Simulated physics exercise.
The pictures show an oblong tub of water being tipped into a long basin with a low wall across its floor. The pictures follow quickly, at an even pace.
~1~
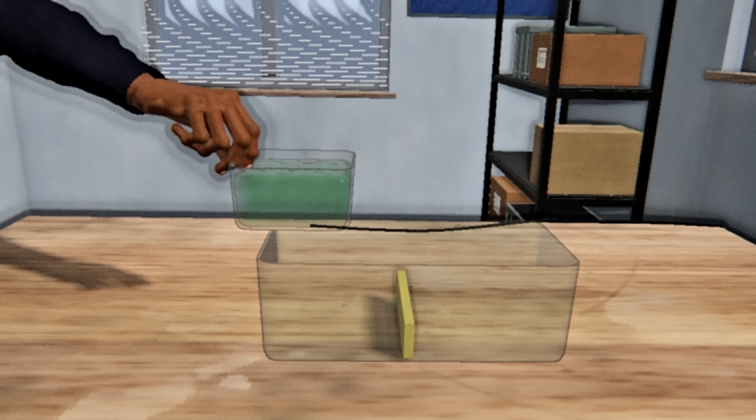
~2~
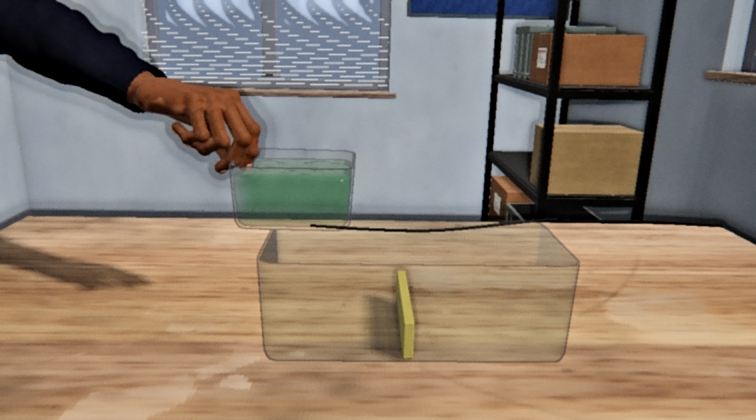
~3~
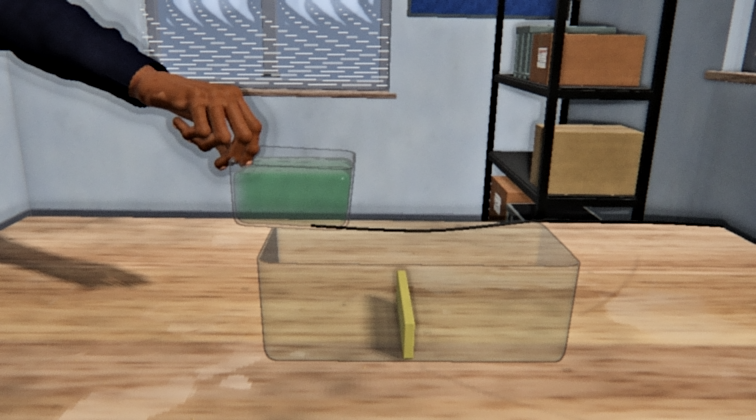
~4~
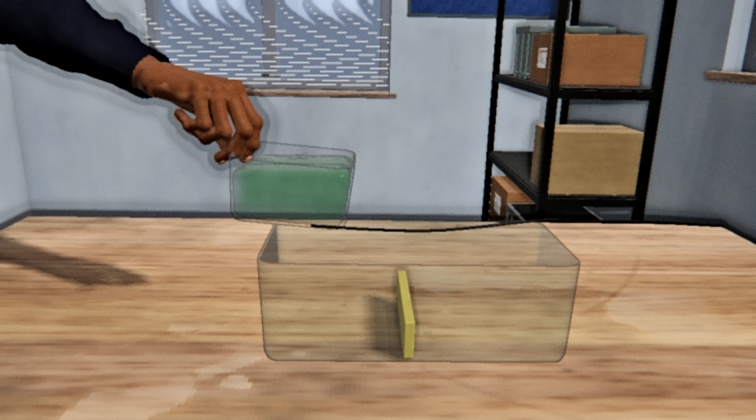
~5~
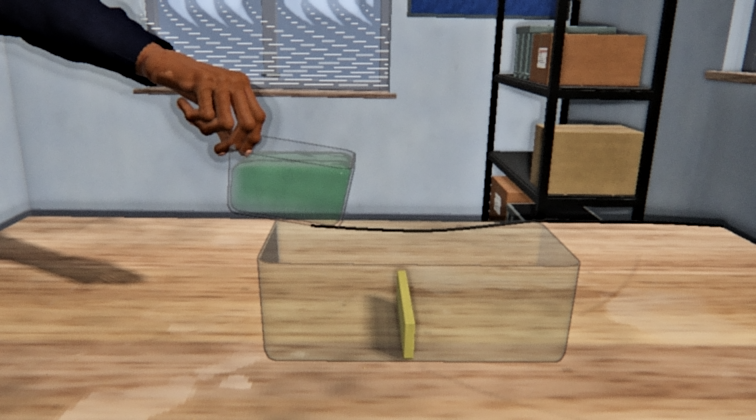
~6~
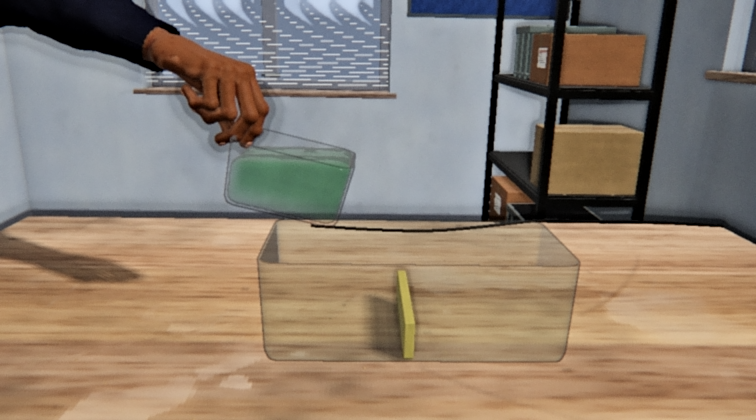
In a room with shelves and a wooden table, a hand holds a clear tub of green liquid above a long transparent basin with a low yellow wall inside, then gradually tilts the tub slightly to the right.
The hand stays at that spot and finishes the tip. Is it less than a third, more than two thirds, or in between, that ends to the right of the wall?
In the end over two thirds is right of the wall.
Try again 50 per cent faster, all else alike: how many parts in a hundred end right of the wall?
About 75 per cent.
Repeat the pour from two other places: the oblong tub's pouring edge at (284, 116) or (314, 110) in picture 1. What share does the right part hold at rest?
Near 25 % and 70 %.
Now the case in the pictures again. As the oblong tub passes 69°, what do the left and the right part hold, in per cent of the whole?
Near 5 on the left, 5 on the right.
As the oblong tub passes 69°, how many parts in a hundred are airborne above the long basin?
Near 35 %.
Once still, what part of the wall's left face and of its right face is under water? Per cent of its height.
Left about 10, right about 50.
A moment on, the oblong tub is tipped part way and 57 per cent is still to pour, 4 is left of the wall and 5 right of it.
Next, the oblong tub is tipped on its side and 10 per cent is still to pour, 4 is left of the wall and 71 right of it.
Then the oblong tub is tipped on its side and 2 per cent is still to pour, 12 is left of the wall and 83 right of it.
Later the oblong tub is tipped on its side and 0 per cent is still to pour, 15 is left of the wall and 84 right of it.
At rest 15 per cent lies left of the wall, 84 right of it and 1 outside.
